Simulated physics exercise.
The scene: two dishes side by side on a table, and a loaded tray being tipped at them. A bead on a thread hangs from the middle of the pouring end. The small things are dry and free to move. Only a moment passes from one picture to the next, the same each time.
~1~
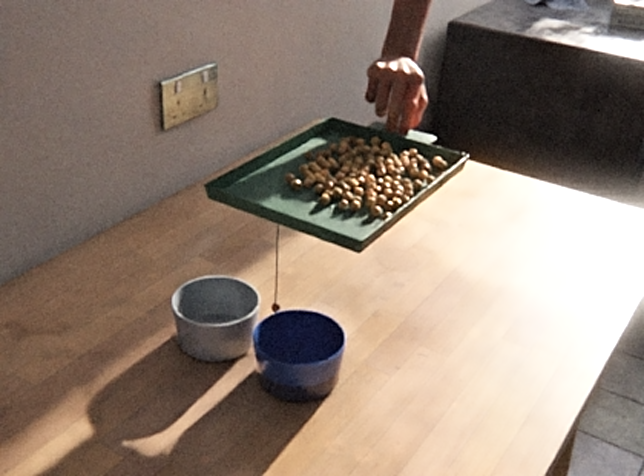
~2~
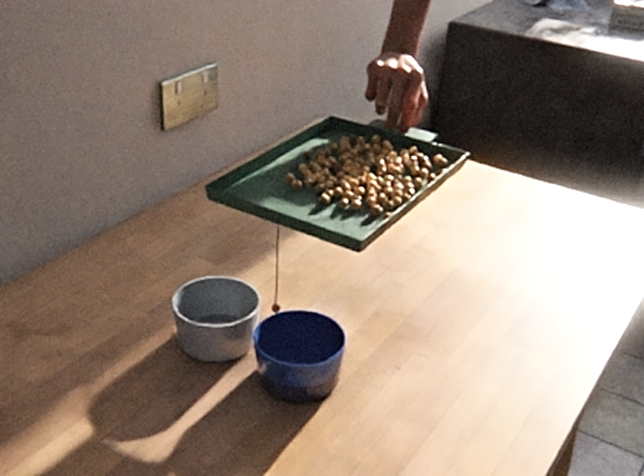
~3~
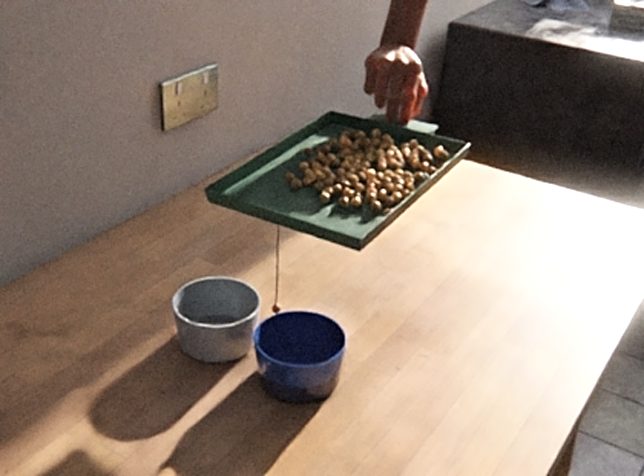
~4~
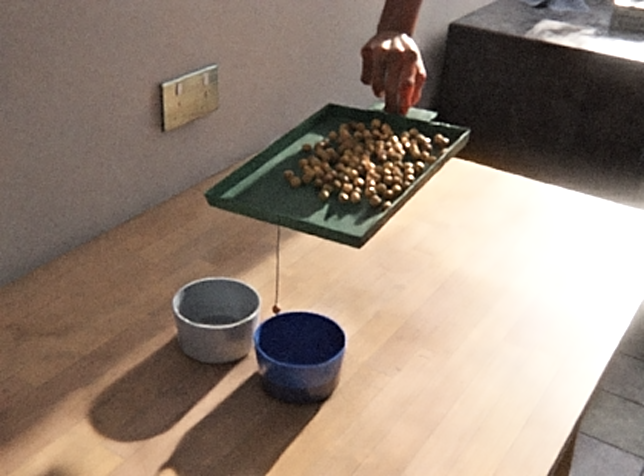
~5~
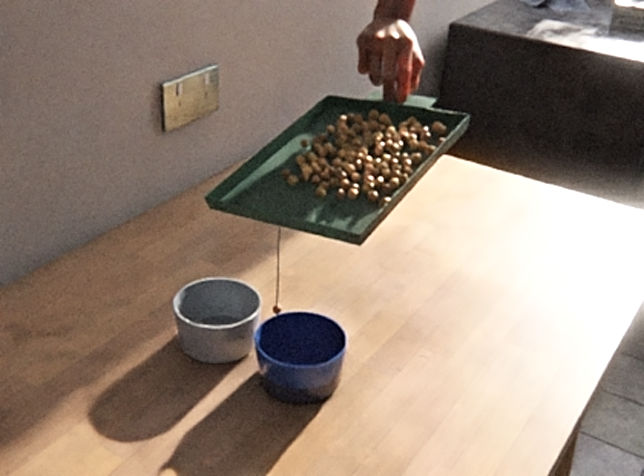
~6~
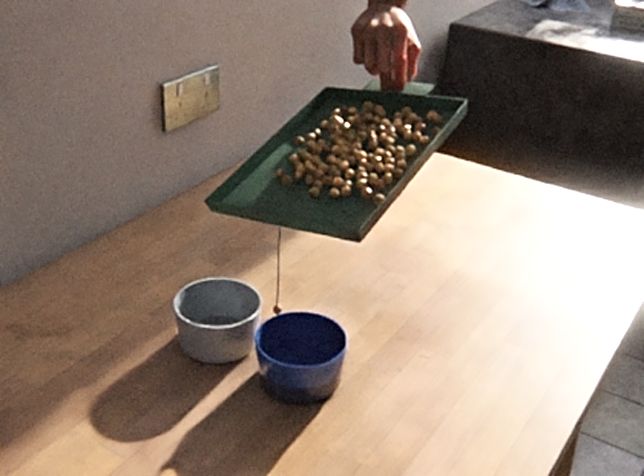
A hand raising the back of a green tray of round wooden beads above two dishes, the beads shifting across it.
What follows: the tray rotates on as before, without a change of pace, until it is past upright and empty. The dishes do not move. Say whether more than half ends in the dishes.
They take more than half between them.
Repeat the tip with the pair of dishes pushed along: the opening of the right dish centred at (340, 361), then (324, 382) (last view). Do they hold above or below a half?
The first try: Less than half. The second: Less than half.
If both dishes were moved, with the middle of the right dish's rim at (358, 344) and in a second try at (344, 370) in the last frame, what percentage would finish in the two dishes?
Roughly 10 per cent, and 10 per cent.
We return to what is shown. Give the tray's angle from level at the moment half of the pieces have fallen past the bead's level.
Roughly 90°.
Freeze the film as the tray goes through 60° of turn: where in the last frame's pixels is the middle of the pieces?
Near (236, 205).
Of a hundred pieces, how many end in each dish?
Left dish near 80 in a hundred; right dish near 0.
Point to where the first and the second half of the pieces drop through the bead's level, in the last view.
Around (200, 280) and then (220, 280).
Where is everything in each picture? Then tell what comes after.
The first frame shows corners of the pouring end at (208, 184) and (360, 239), level; middle of the load at (365, 172), round wooden beads; left dish at (188, 336); right dish at (273, 376); bead on its thread at (276, 307).
The second frame shows corners of the pouring end at (208, 185) and (361, 238), level; middle of the load at (365, 171).
The third frame shows corners of the pouring end at (208, 188) and (360, 237), tipped barely, lowest at the left corner; middle of the load at (365, 167).
The fourth frame shows corners of the pouring end at (207, 192) and (359, 235), tipped a little, lowest at the left corner; middle of the load at (364, 160).
The fifth frame shows corners of the pouring end at (207, 196) and (358, 232), tipped a little, lowest at the left corner; middle of the load at (362, 153).
The sixth frame shows corners of the pouring end at (208, 199) and (357, 229), tipped clearly, lowest at the left corner; middle of the load at (356, 148), all on the move; left dish at (190, 338); right dish at (274, 378).
Soon, tray tipped steeply; most on the tray; a small part in the left dish; a small part outside both; a small part in the air.
A while on, tray tipped right over; a small part on the tray; about two thirds in the left dish; about a quarter outside both; a small part in the air.
Towards the end, tray tipped past a quarter turn; most in the left dish; about a quarter outside both.
Finally, tray tipped past a quarter turn; none in the right dish; most in the left dish; about a quarter outside both.
